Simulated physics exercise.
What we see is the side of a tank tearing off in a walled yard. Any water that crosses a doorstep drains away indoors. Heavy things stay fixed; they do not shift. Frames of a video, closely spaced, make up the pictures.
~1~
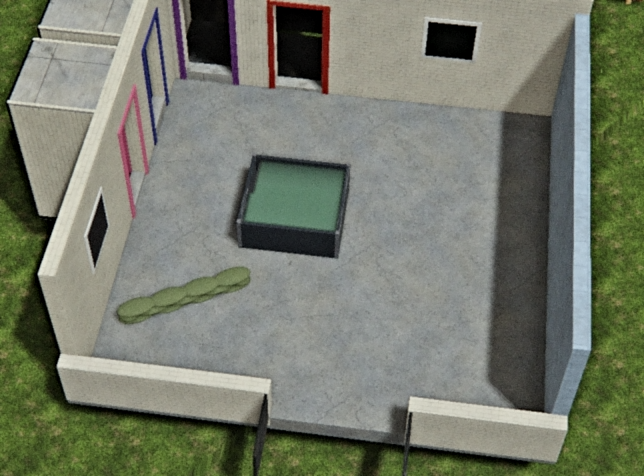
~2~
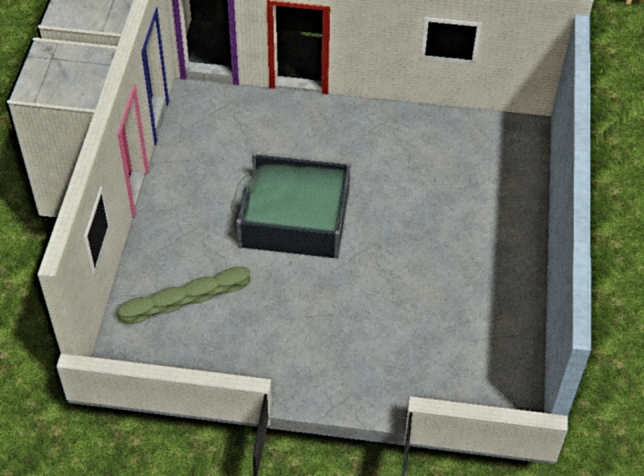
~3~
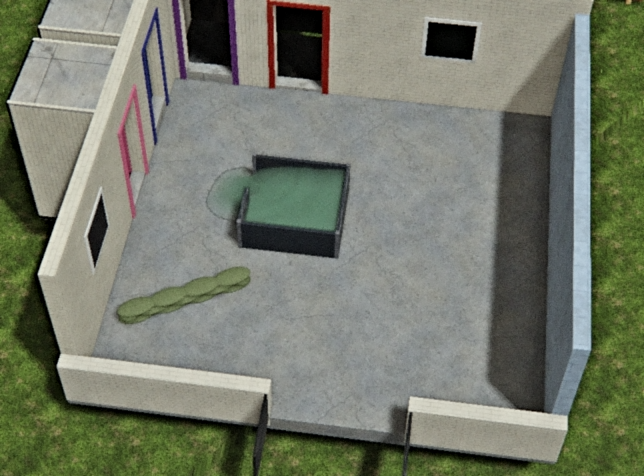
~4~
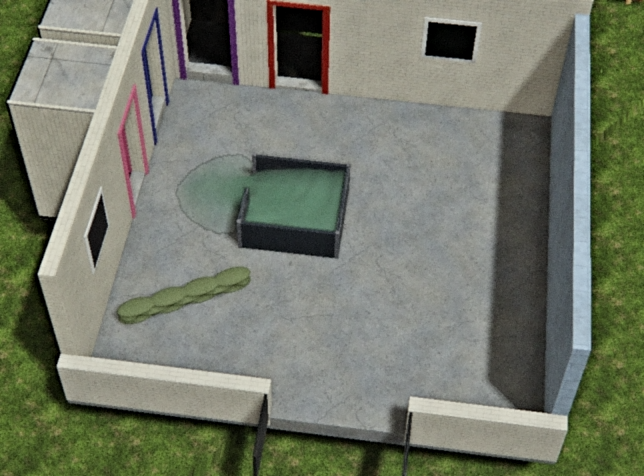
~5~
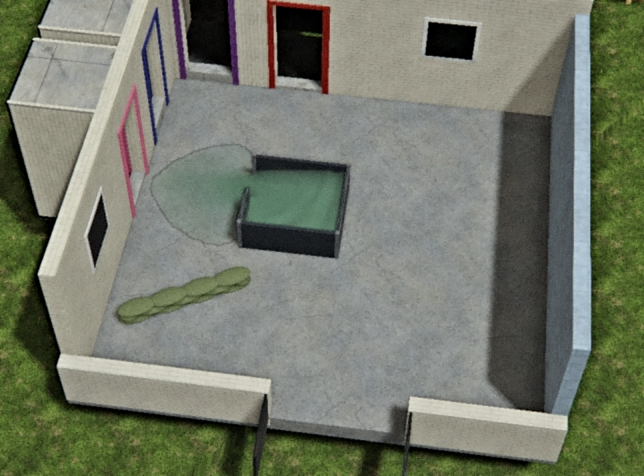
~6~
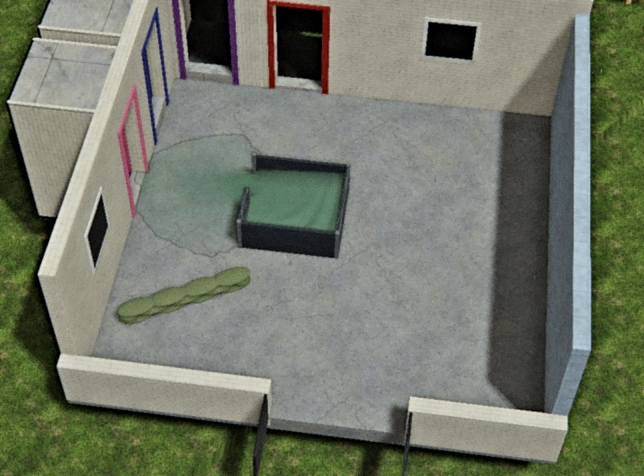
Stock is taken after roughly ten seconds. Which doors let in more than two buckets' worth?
One by one: The blue door swallows an okay amount of water; the purple door swallows an okay amount of water; the pink door swallows too much water; the red door swallows an okay amount of water.
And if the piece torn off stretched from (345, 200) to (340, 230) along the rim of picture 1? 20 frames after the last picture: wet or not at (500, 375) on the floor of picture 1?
Verdict: Wet.
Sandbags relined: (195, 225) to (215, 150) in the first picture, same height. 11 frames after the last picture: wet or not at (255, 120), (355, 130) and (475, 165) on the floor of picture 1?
Spot one: Drenched; spot two: Still bare; spot three: Still bare.
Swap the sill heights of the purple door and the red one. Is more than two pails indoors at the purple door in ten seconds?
In brief, purple overshoots.
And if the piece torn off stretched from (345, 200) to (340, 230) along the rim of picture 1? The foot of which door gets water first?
Red one.
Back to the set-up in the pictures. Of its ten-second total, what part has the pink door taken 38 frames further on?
Share at that point: Close to 100 in a hundred.
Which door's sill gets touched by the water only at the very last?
It's the red-painted one.
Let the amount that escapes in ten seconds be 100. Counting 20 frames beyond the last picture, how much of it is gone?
Something close to 85 percent by that point.
A moment on, water covers 15 % of the floor; the blue door wet at the sill, nothing in, the purple door not reached, the pink door over two buckets in, the red door not reached.
Next, water covers 15 % of the floor; the blue door wet at the sill, nothing in, the purple door wet at the sill, nothing in, the pink door far over two buckets in, the red door not reached.
Then, water covers 25 % of the floor; the blue door wet at the sill, nothing in, the purple door under two buckets in, the pink door far over two buckets in, the red door wet at the sill, nothing in.
Later, water covers 45 % of the floor; the blue door wet at the sill, nothing in, the purple door under two buckets in, the pink door far over two buckets in, the red door wet at the sill, nothing in.
In the end, water covers 60 % of the floor; the blue door wet at the sill, nothing in, the purple door under two buckets in, the pink door far over two buckets in, the red door wet at the sill, nothing in.
